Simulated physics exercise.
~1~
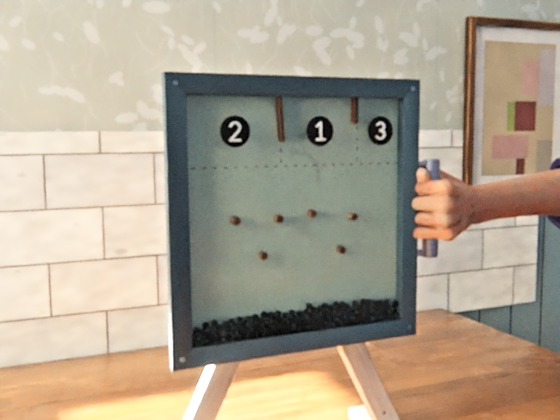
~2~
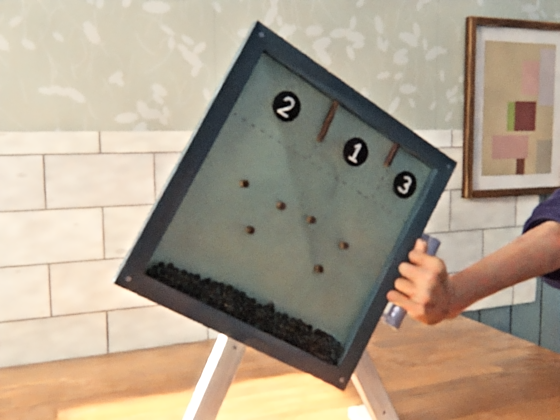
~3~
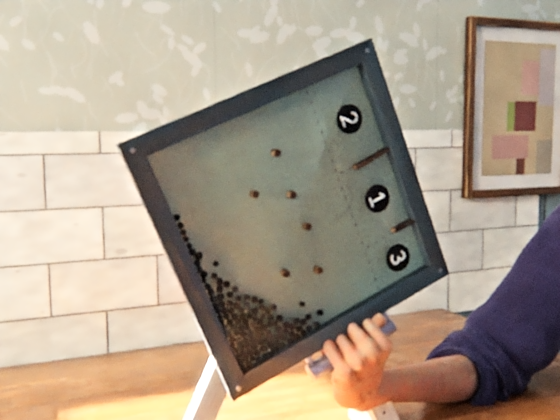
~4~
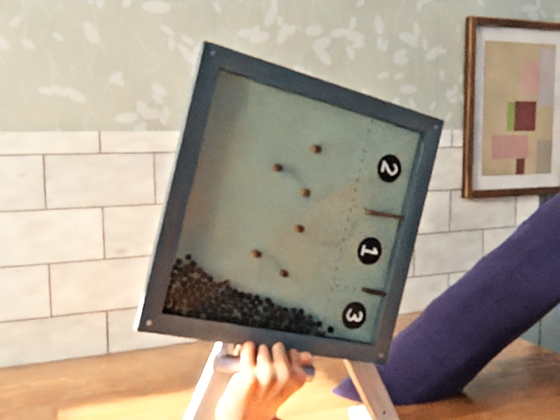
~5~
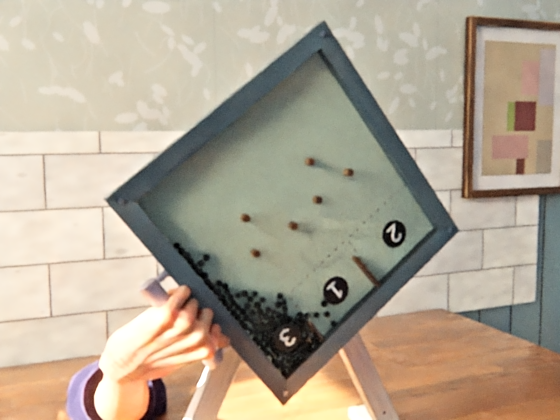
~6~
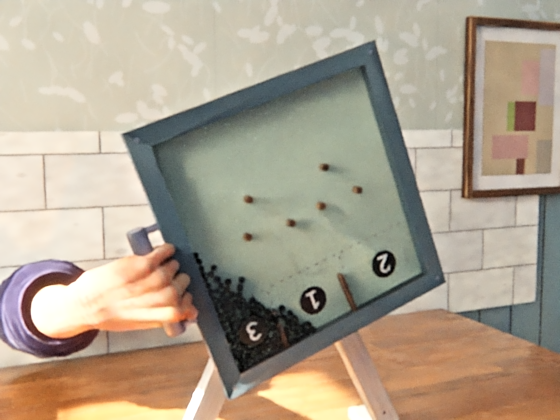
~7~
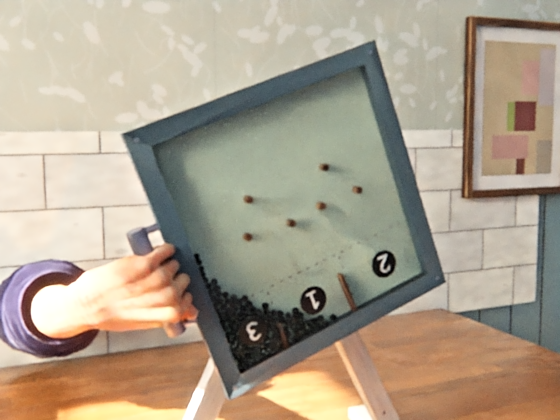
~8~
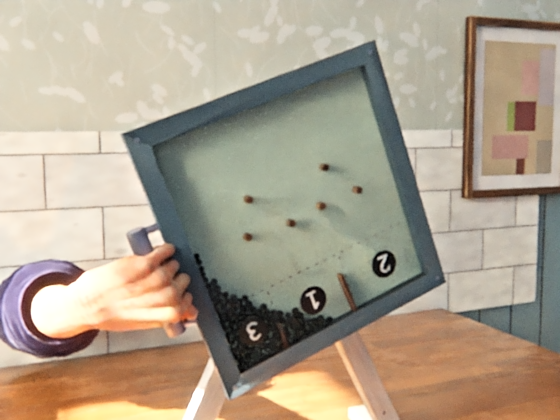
Hand turning a framed box clockwise until nearly upside down, black beads sliding and settling mostly around the lower-left numbered pocket.
